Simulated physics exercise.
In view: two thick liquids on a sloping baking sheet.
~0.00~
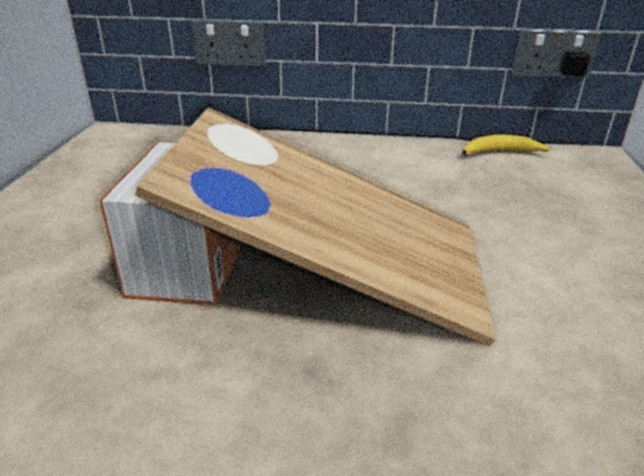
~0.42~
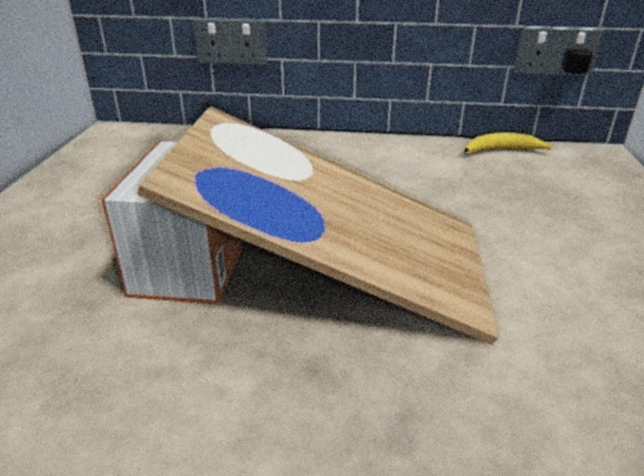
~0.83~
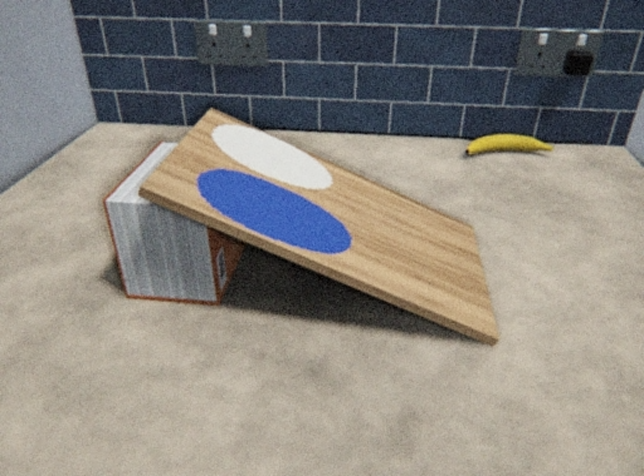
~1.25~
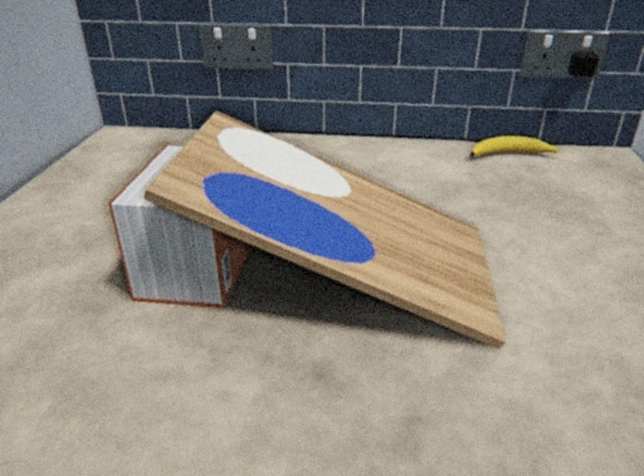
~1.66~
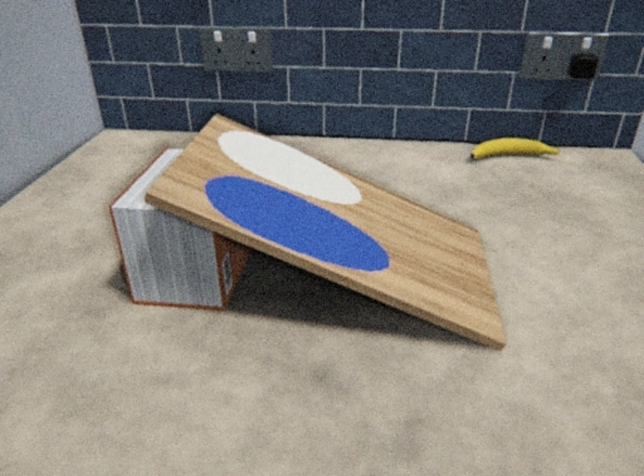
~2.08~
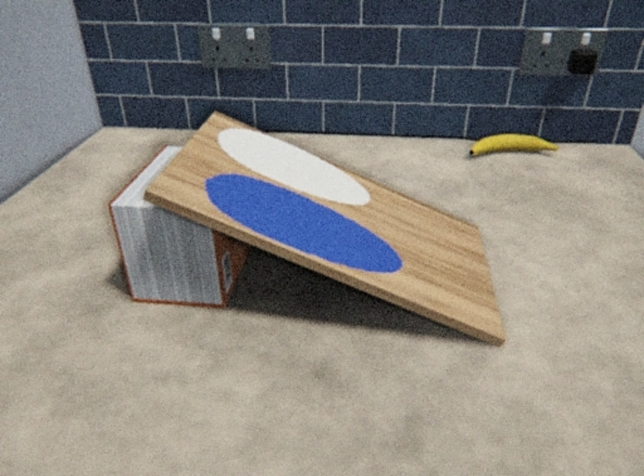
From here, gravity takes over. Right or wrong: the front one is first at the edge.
Right.
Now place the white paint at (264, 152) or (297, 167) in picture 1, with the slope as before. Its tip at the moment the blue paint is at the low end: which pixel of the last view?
First start: (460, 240). Second start: (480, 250).
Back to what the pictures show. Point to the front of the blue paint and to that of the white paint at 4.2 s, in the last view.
(447, 281) and (401, 211).
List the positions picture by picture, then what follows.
Tip of the blue paint a quarter of the way down; tip of the white paint (268, 154) a quarter of the way down, in the first picture.
Tip of the blue paint (314, 224) half way down; tip of the white paint half way down, in the second picture.
Tip of the blue paint half way down; tip of the white paint (323, 177) half way down, in the third picture.
Tip of the blue paint (366, 248) half way down; tip of the white paint half way down, in the fourth picture.
Tip of the blue paint three quarters of the way down; tip of the white paint (355, 194) half way down, in the fifth picture.
Tip of the blue paint (393, 259) three quarters of the way down; tip of the white paint half way down, in the sixth picture.
After 4.2 s, the blue paint is three quarters of the way down; the white paint is three quarters of the way down.
After 6.1 s, the blue paint is close to the edge; the white paint is three quarters of the way down.
After 7.6 s, the blue paint is at the low edge; the white paint is three quarters of the way down.
